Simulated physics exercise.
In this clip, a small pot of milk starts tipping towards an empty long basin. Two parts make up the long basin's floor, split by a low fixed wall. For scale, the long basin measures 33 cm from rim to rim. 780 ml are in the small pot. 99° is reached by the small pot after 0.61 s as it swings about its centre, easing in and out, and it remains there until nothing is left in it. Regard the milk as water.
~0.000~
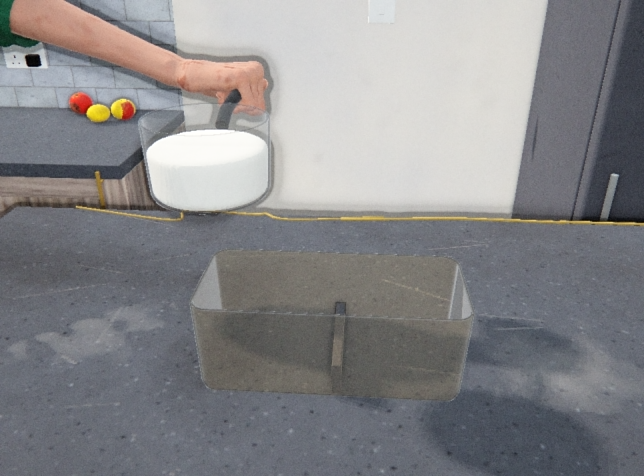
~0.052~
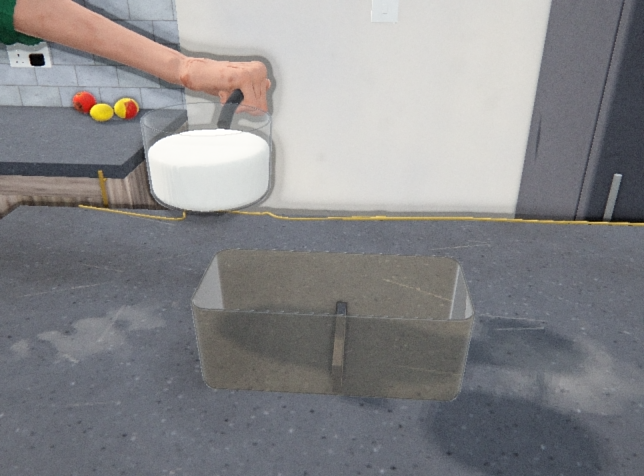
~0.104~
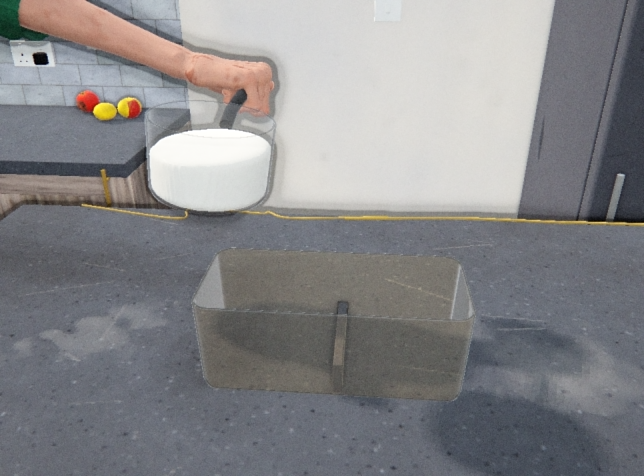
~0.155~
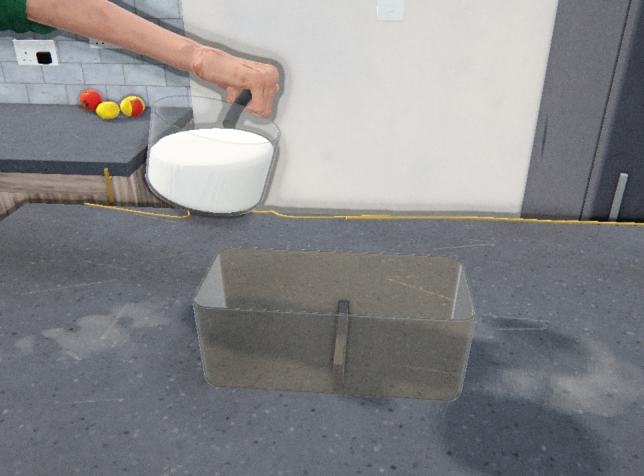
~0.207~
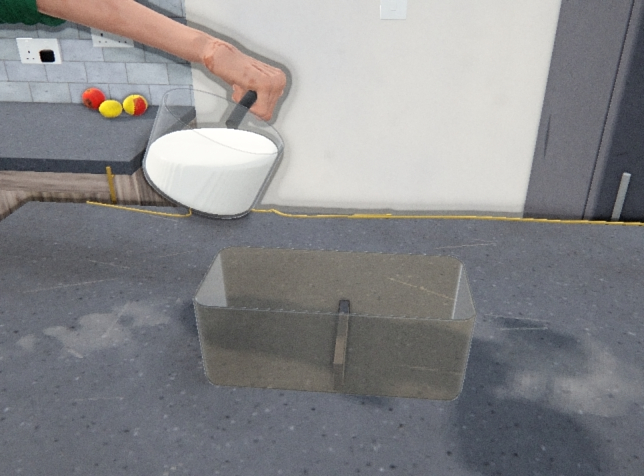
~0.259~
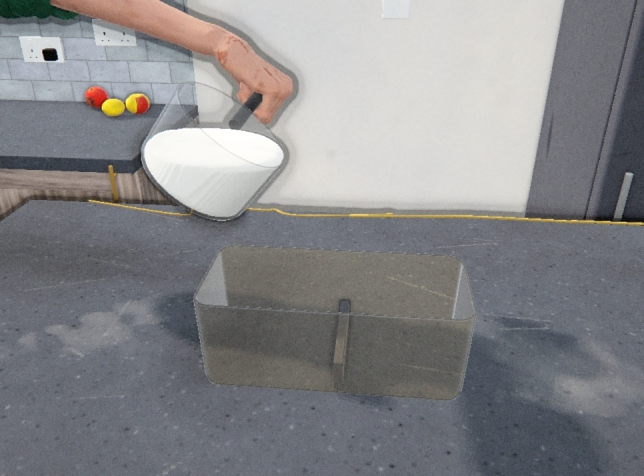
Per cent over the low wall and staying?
19 per cent.
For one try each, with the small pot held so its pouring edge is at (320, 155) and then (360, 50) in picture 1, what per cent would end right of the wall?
Result: 90 per cent, then 85 per cent.
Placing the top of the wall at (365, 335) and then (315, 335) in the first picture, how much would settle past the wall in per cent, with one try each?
I'd put it at about 10 per cent for the first and about 75 per cent for the second.
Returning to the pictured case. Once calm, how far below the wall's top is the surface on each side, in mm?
For the left, around 16 mm; for the right, around 36 mm.
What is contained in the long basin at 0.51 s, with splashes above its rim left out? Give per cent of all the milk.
14 %, give or take.
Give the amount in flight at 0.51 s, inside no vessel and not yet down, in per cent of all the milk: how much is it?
Around 44 percent.
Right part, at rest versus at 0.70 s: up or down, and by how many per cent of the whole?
Change: Increase, about 1.
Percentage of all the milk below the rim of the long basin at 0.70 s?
I reckon close to 74 per cent.
After 0.51 s the tilt is 93° and 42 per cent is still to pour, 13 is left of the wall and 1 right of it.
After 0.70 s the tilt is 99° and 14 per cent is still to pour, 57 is left of the wall and 18 right of it.
After 0.90 s the tilt is 99° and 3 per cent is still to pour, 71 is left of the wall and 17 right of it.
After 1.11 s the tilt is 99° and 1 per cent is still to pour, 78 is left of the wall and 19 right of it.
In the end 79 per cent lies left of the wall, 19 right of it and 2 outside.
